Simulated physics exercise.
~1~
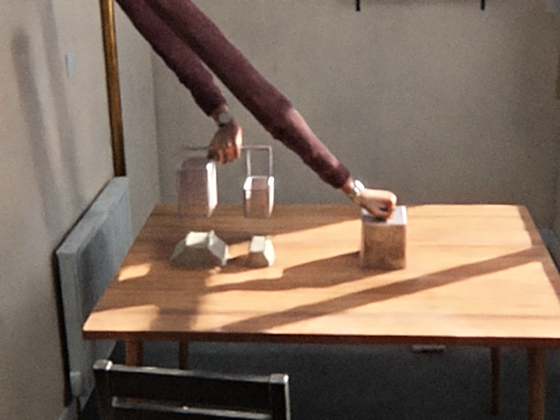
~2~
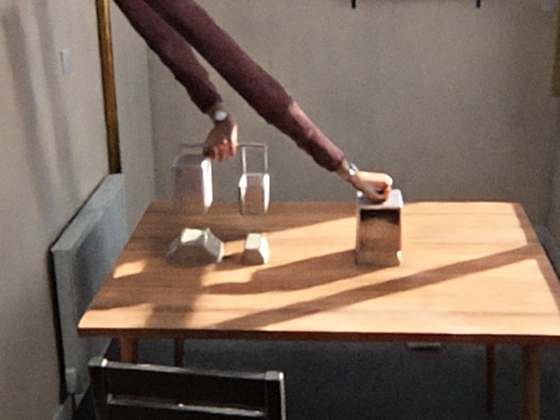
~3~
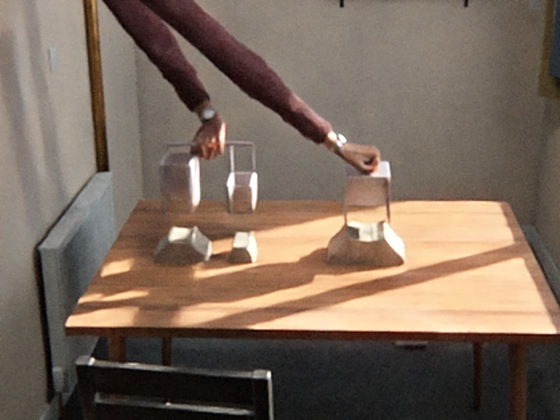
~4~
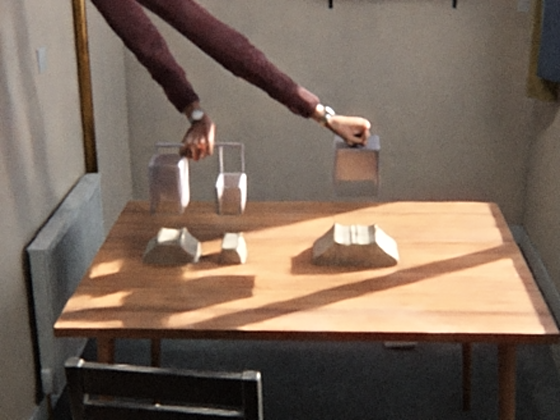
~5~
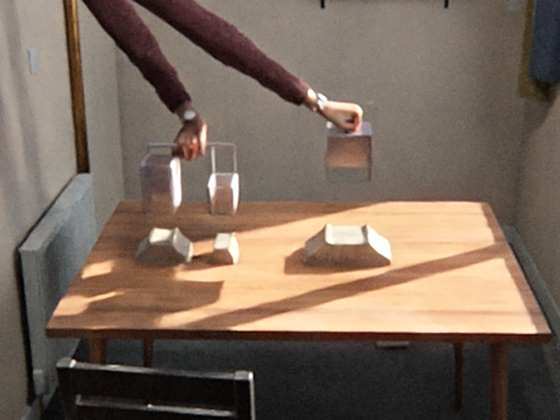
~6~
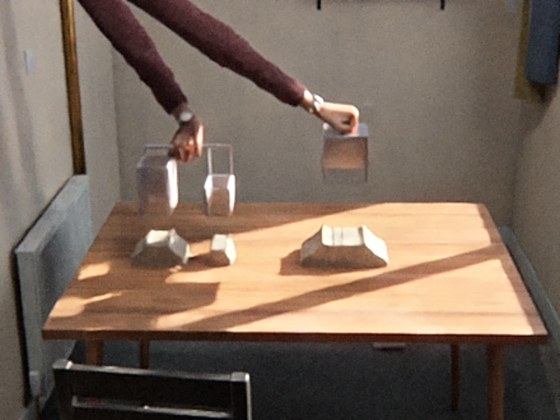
A hand in a maroon sleeve lifted a box-shaped tin off a block of clay on a wooden table while the other hand held up two smaller containers; the clay slumped into a low, wide mound and stayed there beneath the raised tin.
